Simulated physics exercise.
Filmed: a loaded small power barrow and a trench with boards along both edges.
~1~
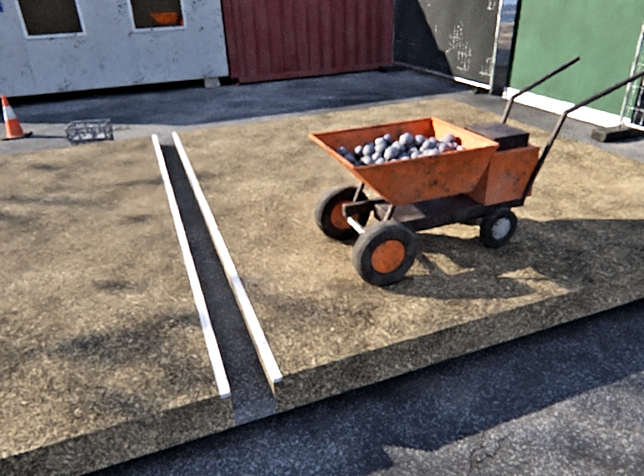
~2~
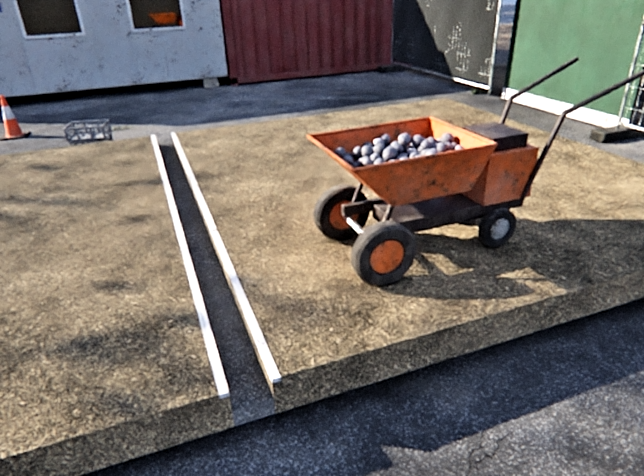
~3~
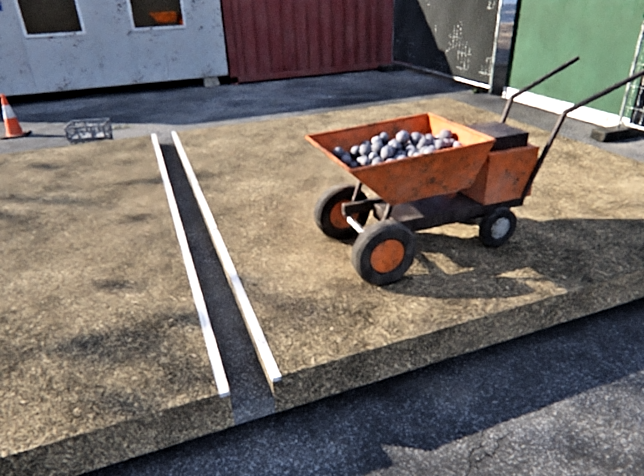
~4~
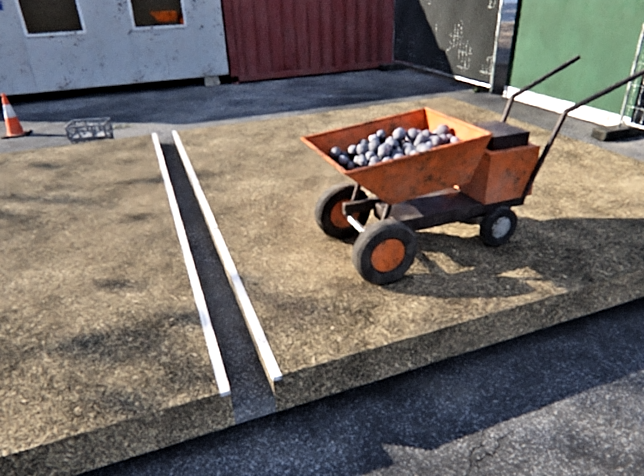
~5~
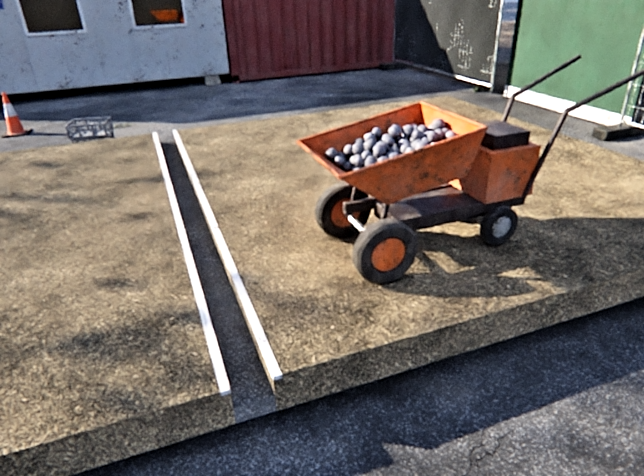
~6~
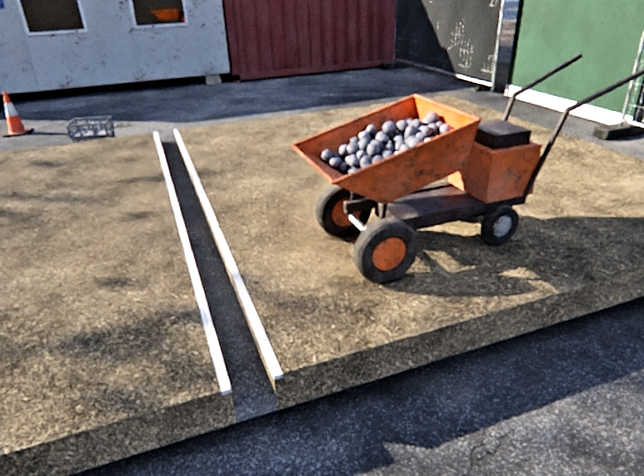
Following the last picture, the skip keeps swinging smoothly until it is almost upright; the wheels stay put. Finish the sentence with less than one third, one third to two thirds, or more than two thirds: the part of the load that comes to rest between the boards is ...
The part between the boards is one third to two thirds.
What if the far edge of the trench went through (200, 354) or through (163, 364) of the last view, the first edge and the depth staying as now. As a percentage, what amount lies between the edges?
60 % then 60 %, roughly.
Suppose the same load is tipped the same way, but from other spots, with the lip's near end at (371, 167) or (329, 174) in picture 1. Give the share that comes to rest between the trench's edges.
Some 40 in a hundred, then some 60 in a hundred.
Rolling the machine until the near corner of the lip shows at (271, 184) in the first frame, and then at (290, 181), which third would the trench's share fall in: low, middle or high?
Spot 1: Below one third. Spot 2: Below one third.
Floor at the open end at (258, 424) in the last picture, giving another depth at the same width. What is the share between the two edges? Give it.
Estimate: Approx. 50 per cent.
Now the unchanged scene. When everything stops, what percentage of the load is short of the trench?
Close to 40 in a hundred.
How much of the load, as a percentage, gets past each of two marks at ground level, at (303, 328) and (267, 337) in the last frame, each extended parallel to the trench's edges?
Estimate: 90 %, then 70 %.
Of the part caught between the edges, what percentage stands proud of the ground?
Roughly 25 percent.
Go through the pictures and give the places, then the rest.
The first frame shows lip of the skip near (356, 170), level; top of the load near (417, 157), round cobbles; first edge of the trench near (262, 341); far edge near (214, 353), the trench under half as wide as the skip, and about half as deep as wide.
The second frame shows lip of the skip near (353, 170), level; top of the load near (415, 157).
The third frame shows lip of the skip near (351, 171), tipped barely; top of the load near (425, 143).
The fourth frame shows lip of the skip near (346, 174), tipped a little; top of the load near (422, 140).
The fifth frame shows lip of the skip near (340, 178), tipped a little; top of the load near (416, 140).
The sixth frame shows lip of the skip near (334, 183), tipped a little; top of the load near (422, 132); first edge of the trench near (263, 338); far edge near (215, 350).
Shortly afterwards, skip tipped steeply; the whole lot in the skip.
Next, skip tipped steeply; the bulk in the skip; a little short of the trench; only a few in or heaped over the trench; a little falling.
Some moments later, skip tipped right over; a little in the skip; near a third short of the trench; near half in or heaped over the trench; a little beyond it.
In the end, skip tipped right over; only a few in the skip; near a third short of the trench; near half in or heaped over the trench; a little beyond it.
